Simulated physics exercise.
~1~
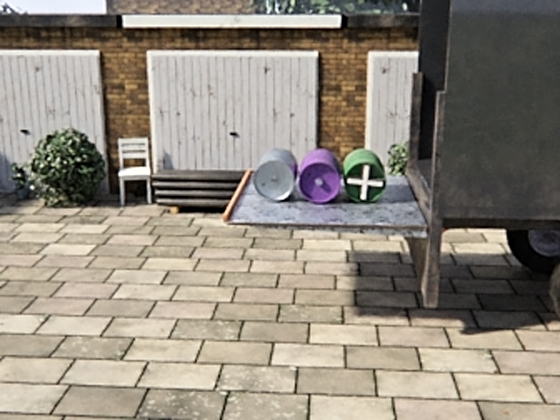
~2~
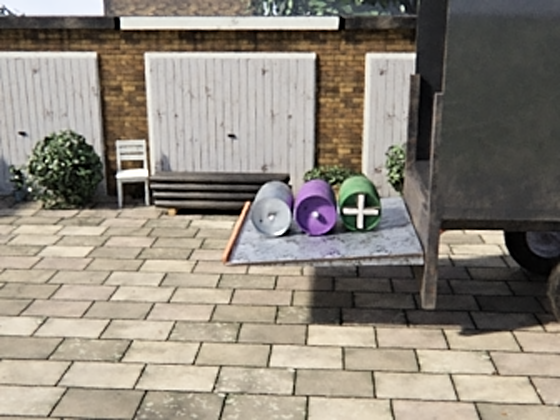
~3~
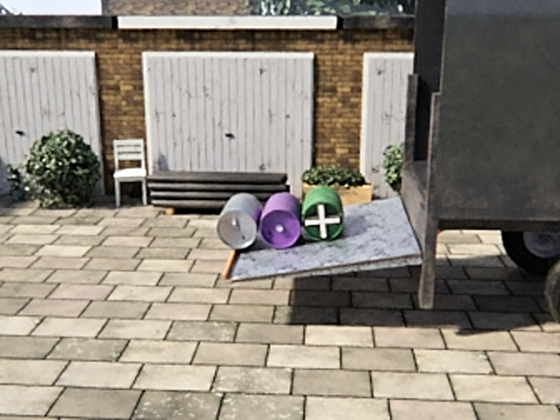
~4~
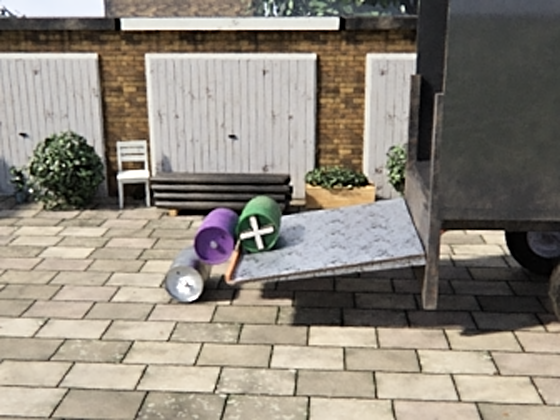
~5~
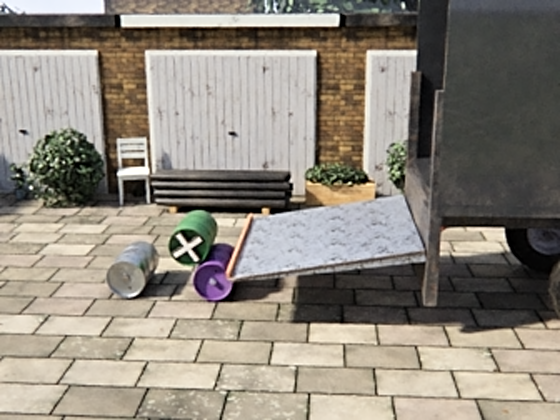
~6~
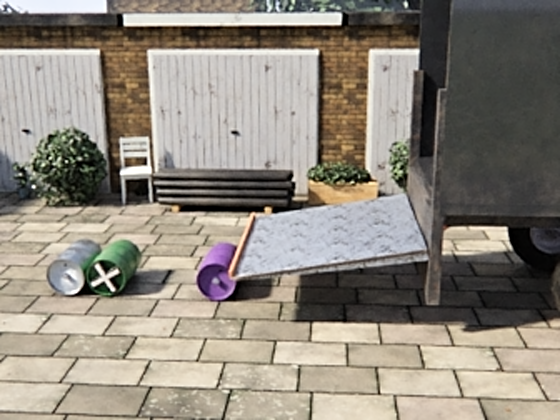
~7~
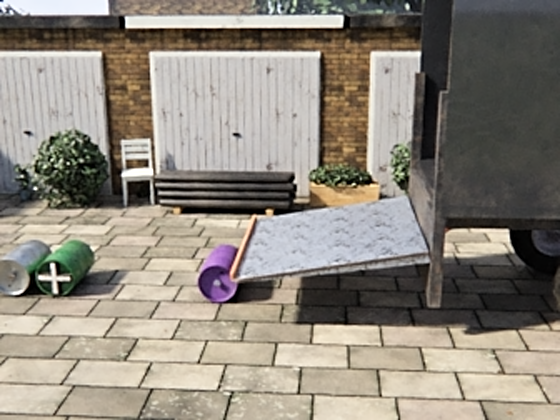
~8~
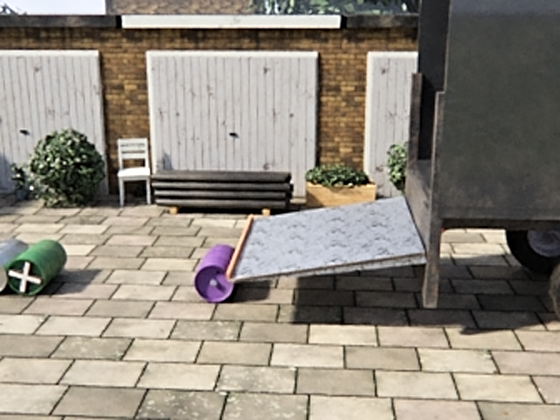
Three kegs, silver, purple and green with a white cross, sit side by side on the lowered tail-lift of a dark lorry in a paved yard. The plate drops a little, then its outer end noses down and the kegs roll left toward the orange stop. The silver one goes over first and lands on the paving, with purple and green following it over the edge. Purple comes down right by the plate's lip and stays there, while green drops beyond it and rolls away behind silver. By the end, the plate is empty, and green and silver are at the far left, silver partly out of view.
